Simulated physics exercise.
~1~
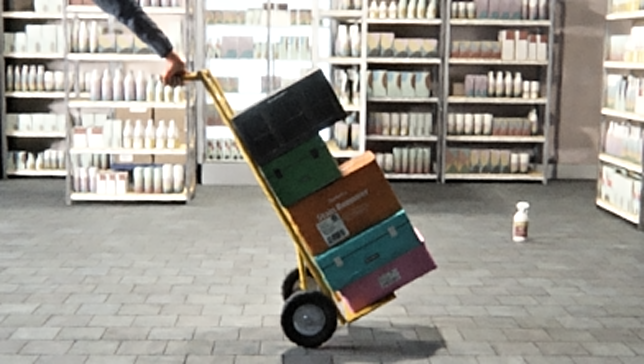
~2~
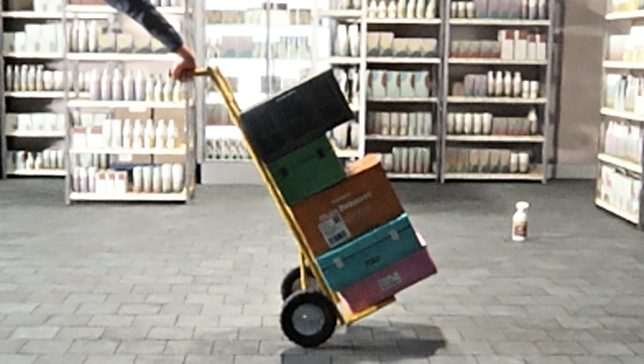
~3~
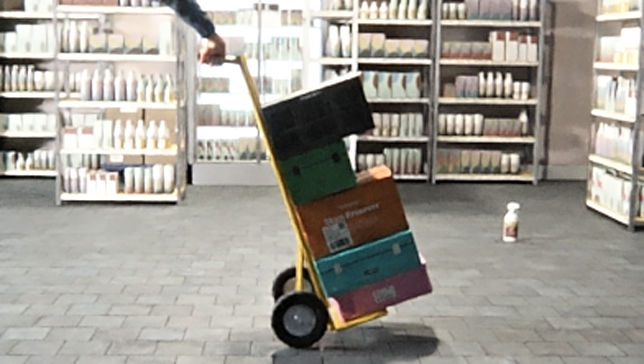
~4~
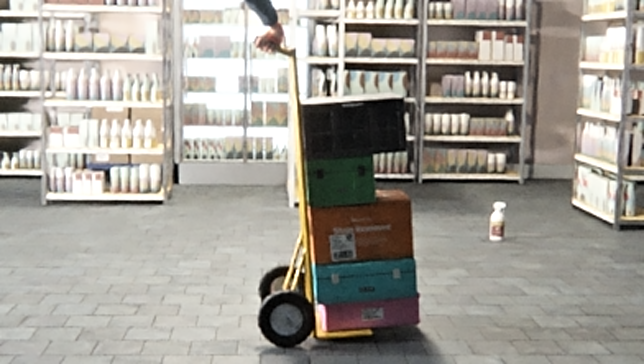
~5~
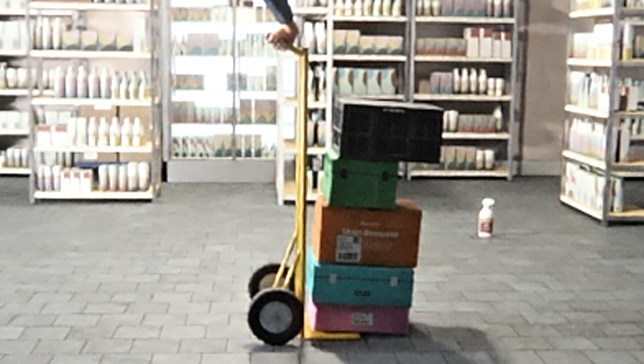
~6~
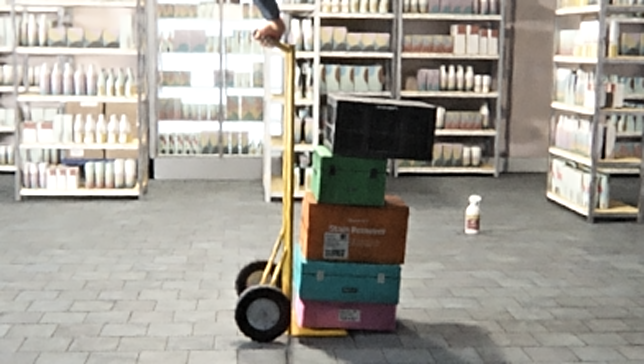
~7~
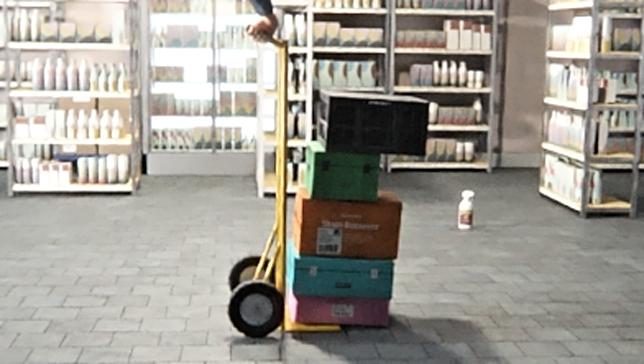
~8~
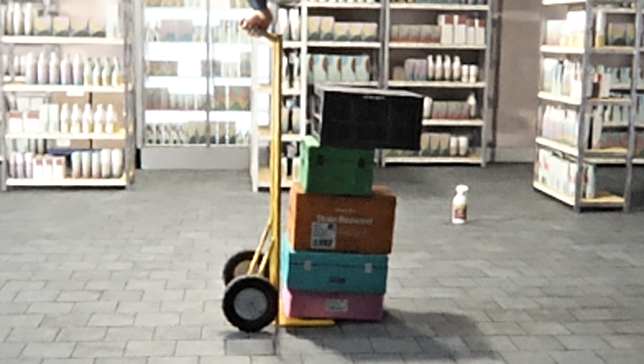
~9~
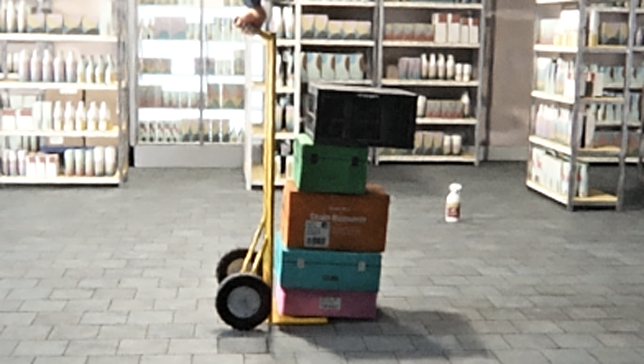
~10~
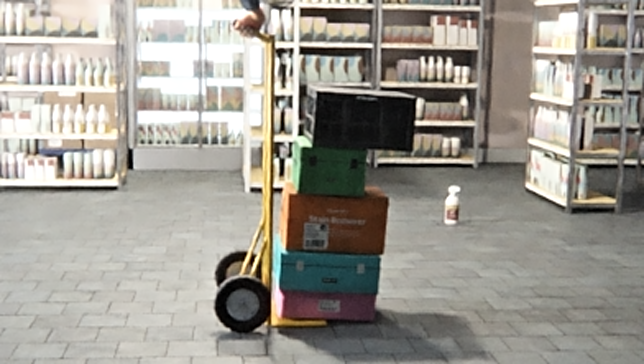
A yellow two-wheeled hand truck, seen from the side on the grey paved floor of a shop lined with shelves of bottles, leans back to the left under a stack of boxes. From the bottom up they are pink, turquoise, orange, green and black, and a small white bottle stands on the floor to the right. A hand at the upper left grips the handle and swings the truck upright. As it rises, the green and black boxes slide forward to the right. The plate settles flat, and the stack stays standing, the black box jutting out on top.
